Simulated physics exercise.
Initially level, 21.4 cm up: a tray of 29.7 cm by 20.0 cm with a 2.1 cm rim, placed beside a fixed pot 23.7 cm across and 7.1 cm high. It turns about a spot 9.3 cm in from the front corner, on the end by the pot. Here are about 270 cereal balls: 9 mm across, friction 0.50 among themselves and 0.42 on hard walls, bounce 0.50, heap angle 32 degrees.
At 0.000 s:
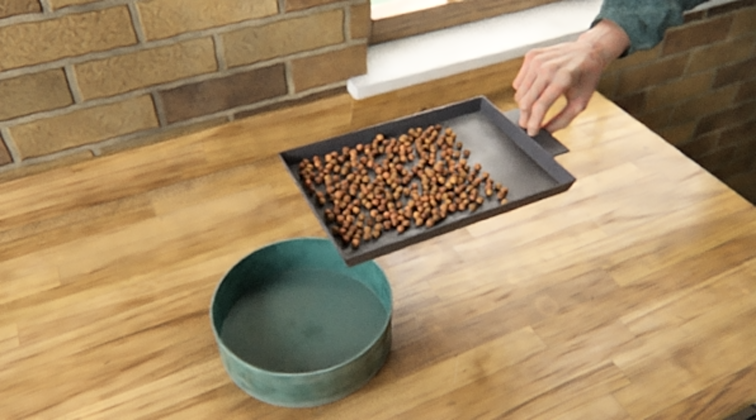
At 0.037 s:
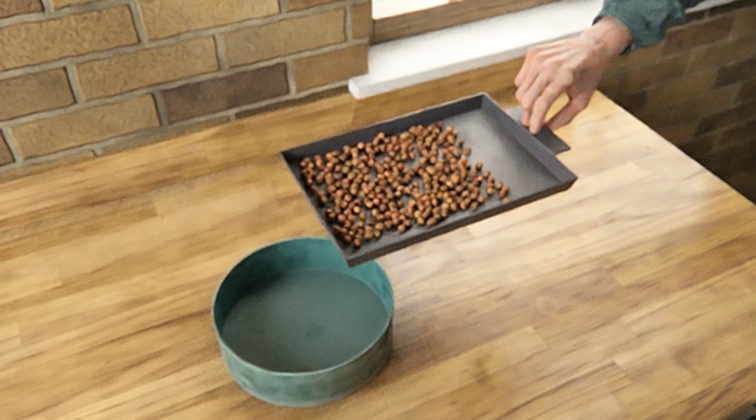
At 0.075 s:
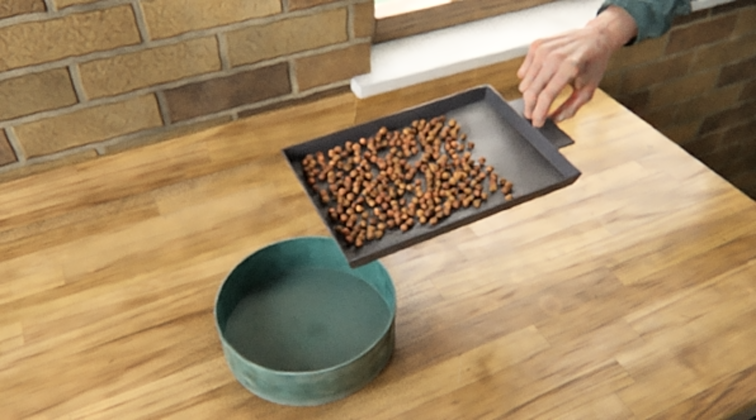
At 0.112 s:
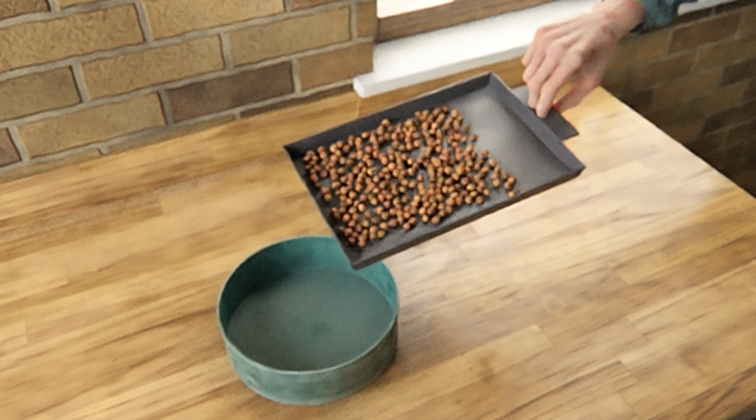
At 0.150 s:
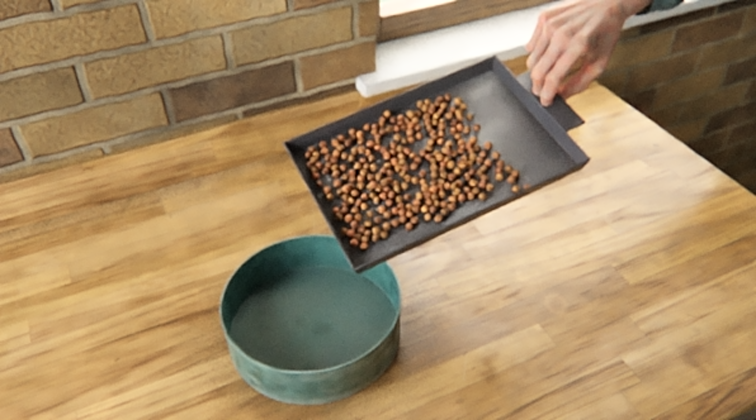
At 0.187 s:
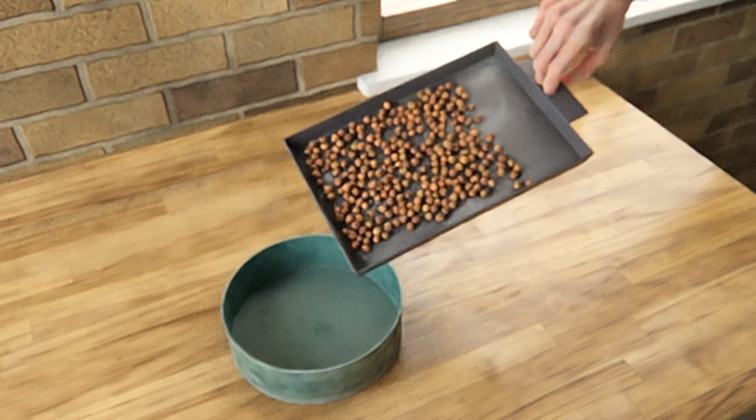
The clip opens on a hand holding a dark, shallow tray of small brown balls above a round teal pot on a wooden counter, beside a brick wall. The hand lifts the handle end at right, gradually at first, then faster, tilting the tray down toward the pot while the balls stay spread across it.
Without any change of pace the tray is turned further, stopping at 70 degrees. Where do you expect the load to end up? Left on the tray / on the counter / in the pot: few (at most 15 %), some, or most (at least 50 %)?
Tray: Some; counter: Some; pot: Some.
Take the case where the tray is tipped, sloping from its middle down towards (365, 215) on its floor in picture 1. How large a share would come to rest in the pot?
35 %.
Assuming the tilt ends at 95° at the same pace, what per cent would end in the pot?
Roughly 65 %.
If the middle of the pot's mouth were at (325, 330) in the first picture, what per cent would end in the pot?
I'd expect near 65 per cent.
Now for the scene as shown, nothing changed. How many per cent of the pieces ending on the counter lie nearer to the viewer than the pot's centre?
Some 100 per cent.
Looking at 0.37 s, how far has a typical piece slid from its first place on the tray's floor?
Roughly 3 cm.
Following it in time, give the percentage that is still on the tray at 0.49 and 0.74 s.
Roughly 100 then 55.
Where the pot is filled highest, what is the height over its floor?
Some 2.0 cm above the floor.
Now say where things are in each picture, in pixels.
In the first picture, tray tilt 0 degrees, front corners at (348, 254) and (571, 178); middle of the pieces at (398, 182); pot at (302, 299).
In the second picture, tray tilt 1 degrees, front corners at (349, 254) and (572, 176); middle of the pieces at (399, 181).
In the third picture, tray tilt 3 degrees, front corners at (351, 256) and (576, 172), lowest corner left front; middle of the pieces at (401, 178).
In the fourth picture, tray tilt 8 degrees, front corners at (354, 260) and (580, 165), lowest corner left front; middle of the pieces at (404, 173).
In the fifth picture, tray tilt 13 degrees, front corners at (356, 264) and (584, 158), lowest corner left front; middle of the pieces at (406, 169).
In the sixth picture, tray tilt 19 degrees, front corners at (358, 268) and (587, 152), lowest corner left front; middle of the pieces at (406, 165); pot at (313, 296). Its pace works out near 150 degrees a second.
Then, at 0.37 s, tilt 46 degrees; the tray holds 100 %, the pot 0 %.
After 0.49 s, tilt 64 degrees; the tray holds 100 %, the pot 0 %.
Then, at 0.74 s, tilt 70 degrees; the tray holds 55 %, the pot 10 %.
In the end, at 1.8 s, tray 35 %, counter 35 %, pot 30 %.
